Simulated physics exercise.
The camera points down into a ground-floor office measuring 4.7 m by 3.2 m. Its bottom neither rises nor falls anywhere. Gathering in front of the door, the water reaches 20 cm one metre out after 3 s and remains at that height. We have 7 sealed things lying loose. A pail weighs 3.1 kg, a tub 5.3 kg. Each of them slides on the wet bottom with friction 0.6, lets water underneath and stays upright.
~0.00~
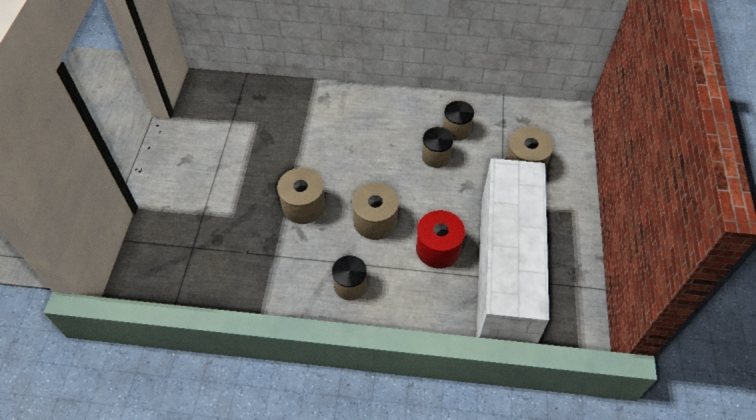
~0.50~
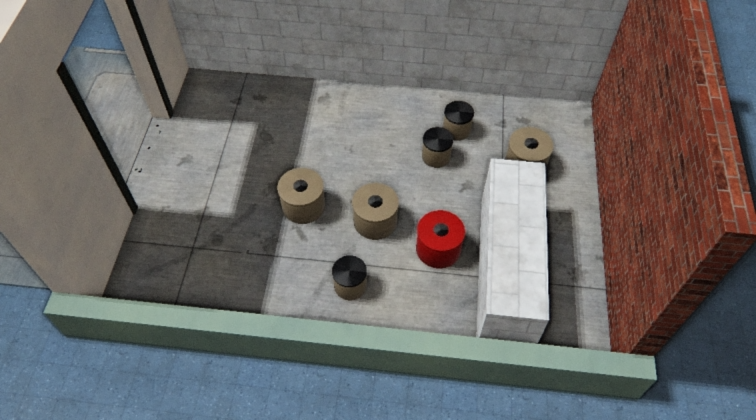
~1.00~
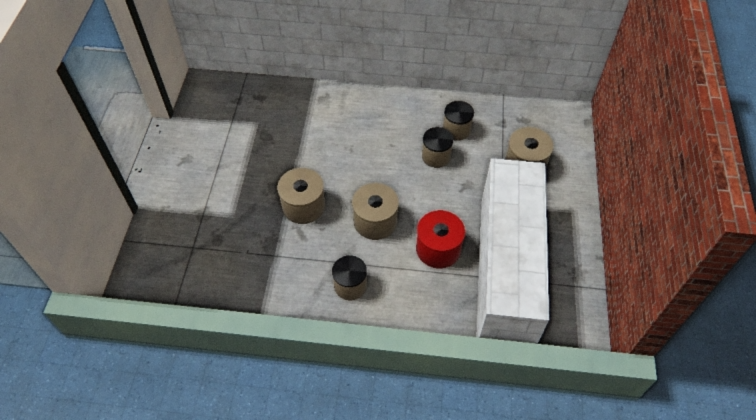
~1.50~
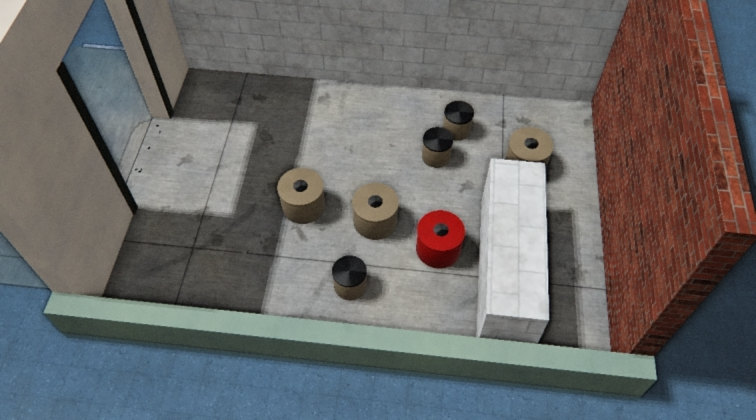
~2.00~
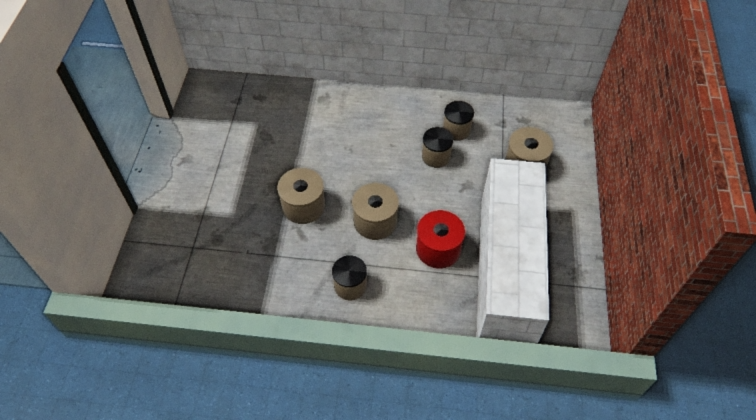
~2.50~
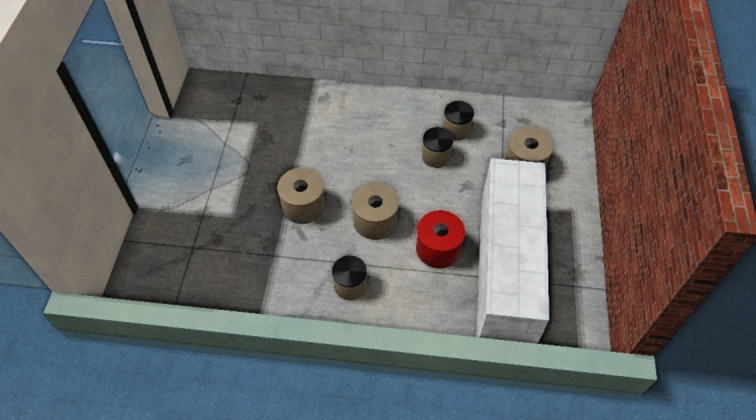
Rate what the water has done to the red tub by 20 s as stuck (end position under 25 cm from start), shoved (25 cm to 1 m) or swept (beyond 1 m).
The red tub is swept.
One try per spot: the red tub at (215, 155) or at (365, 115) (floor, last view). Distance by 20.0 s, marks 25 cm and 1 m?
In turn: It goes a long way; it goes a long way.
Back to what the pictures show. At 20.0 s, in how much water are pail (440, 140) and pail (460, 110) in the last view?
First roughly 20 cm, second roughly 21 cm.
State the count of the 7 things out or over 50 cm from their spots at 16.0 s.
The answer is 6.
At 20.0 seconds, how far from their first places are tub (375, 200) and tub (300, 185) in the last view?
In turn: 200 cm, 100 cm.
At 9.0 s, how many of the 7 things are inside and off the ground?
Count at that moment: 7.
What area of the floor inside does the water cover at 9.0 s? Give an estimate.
Near 14 m2 in all.
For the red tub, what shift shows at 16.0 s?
Roughly 150 cm.
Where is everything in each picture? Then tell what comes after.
In the first frame, the red tub at (441, 230) rests on the ground; water covers 0.0 m2; 0 of 7 have shifted.
In the second frame, the red tub at (441, 230), on the bottom; 0.0 m2 under water; 0 of 7 have shifted.
In the third frame, the red tub at (441, 230) rests on the ground; 0.0 m2 under water; 0 of 7 have shifted.
In the fourth frame, the red tub at (441, 230), on the bottom; water covers 0.0 m2; 0 of 7 have shifted.
In the fifth frame, the red tub at (441, 230) rests on the ground; water covers 0.2 m2; 0 of 7 have shifted.
In the sixth frame, the red tub at (441, 230), on the bottom; water covers 0.8 m2; 0 of 7 have shifted.
After 4.0 s the red tub is near (441, 230), 0.0 m from its start, aground; 0 afloat.
After 9.0 s the red tub is near (469, 158), 0.9 m from its start, afloat; 7 afloat.
After 16.0 s the red tub is near (574, 147), 1.6 m from its start, afloat; 7 afloat.
After 20.0 s the red tub is near (590, 175), 1.5 m from its start, afloat; 7 afloat.
